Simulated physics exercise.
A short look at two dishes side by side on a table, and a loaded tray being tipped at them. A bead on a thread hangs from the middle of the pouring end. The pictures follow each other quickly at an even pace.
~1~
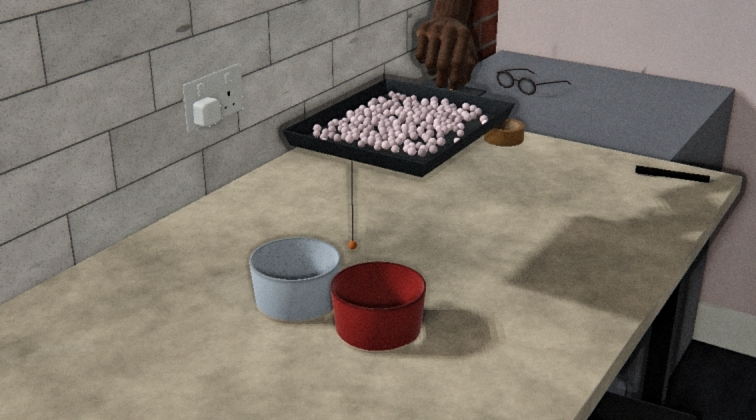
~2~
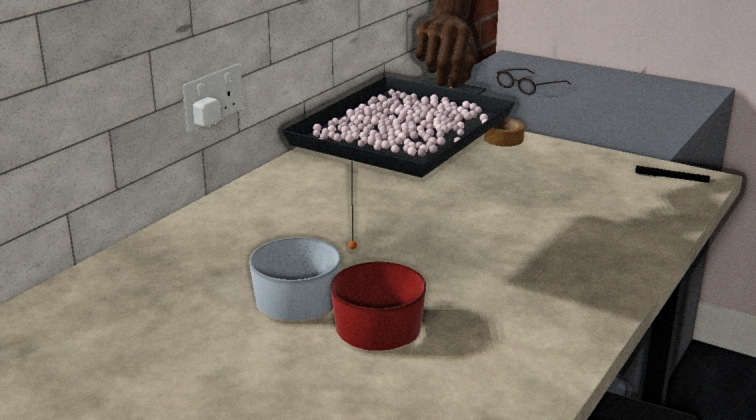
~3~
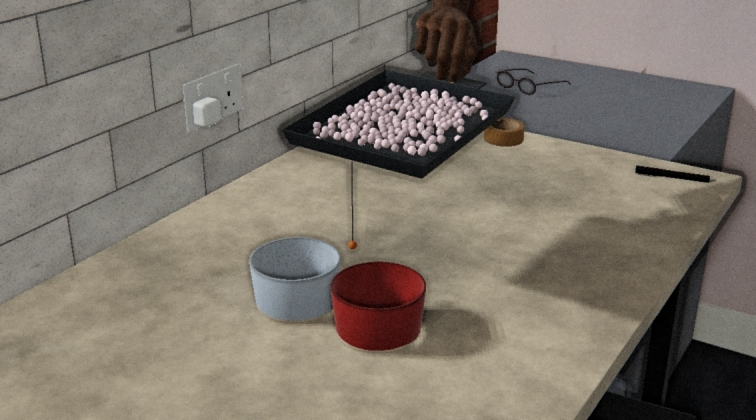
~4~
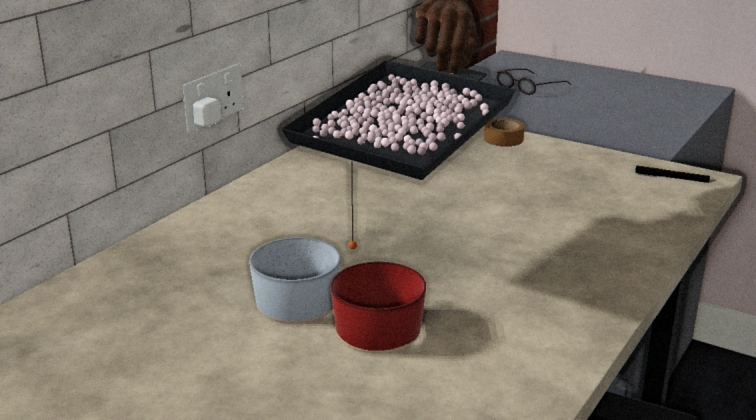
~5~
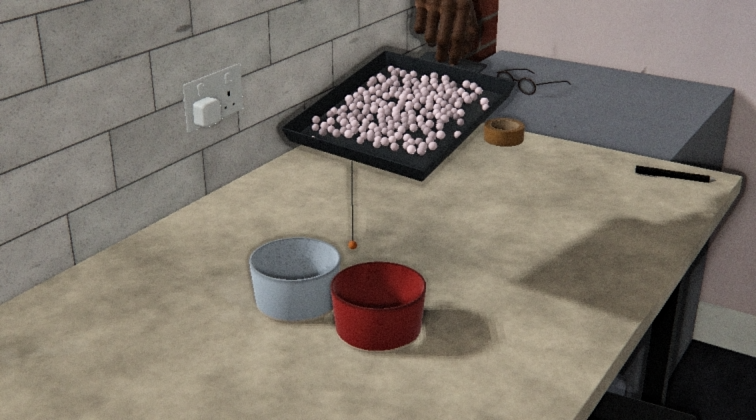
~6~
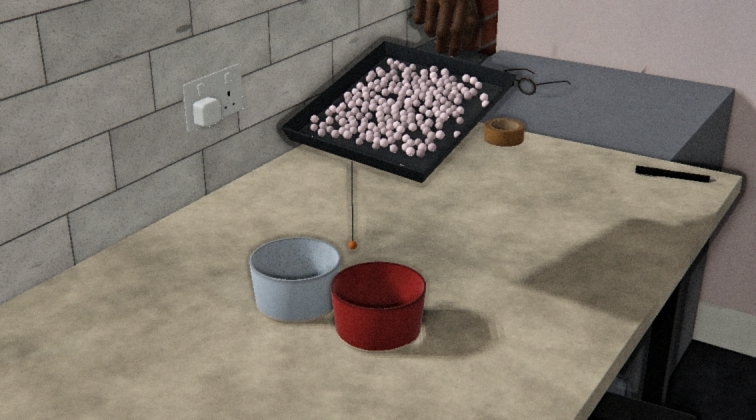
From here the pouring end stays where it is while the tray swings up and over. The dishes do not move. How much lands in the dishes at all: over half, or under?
They take the larger part between them.
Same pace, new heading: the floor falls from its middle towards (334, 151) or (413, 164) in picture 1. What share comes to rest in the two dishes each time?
First some 80, then 60 per cent.
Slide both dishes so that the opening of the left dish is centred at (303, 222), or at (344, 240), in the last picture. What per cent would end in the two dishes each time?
The first gives 0 %, the second 10 %.
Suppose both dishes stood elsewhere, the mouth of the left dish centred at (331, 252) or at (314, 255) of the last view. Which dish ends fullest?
The first try: Right. The second: Right.
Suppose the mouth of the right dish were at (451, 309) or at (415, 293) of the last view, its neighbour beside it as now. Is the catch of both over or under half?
One: The larger part. Two: More than half.
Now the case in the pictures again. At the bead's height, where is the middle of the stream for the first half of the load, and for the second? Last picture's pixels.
The first part at (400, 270); the rest at (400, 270).
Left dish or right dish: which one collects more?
The winner is the right one.
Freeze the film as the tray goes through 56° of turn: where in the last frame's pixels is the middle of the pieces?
At about (389, 153).
Soon, tray tipped steeply; most on the tray; a small part in the right dish; a stray few outside both; a stray few in the air.
A while on, tray tipped right over; a stray few on the tray; most in the right dish; a stray few in the left dish; about a quarter outside both; a small part in the air.
Towards the end, tray tipped past a quarter turn; most in the right dish; a stray few in the left dish; about a quarter outside both.
Finally, tray tipped past a quarter turn; most in the right dish; a stray few in the left dish; about a quarter outside both.
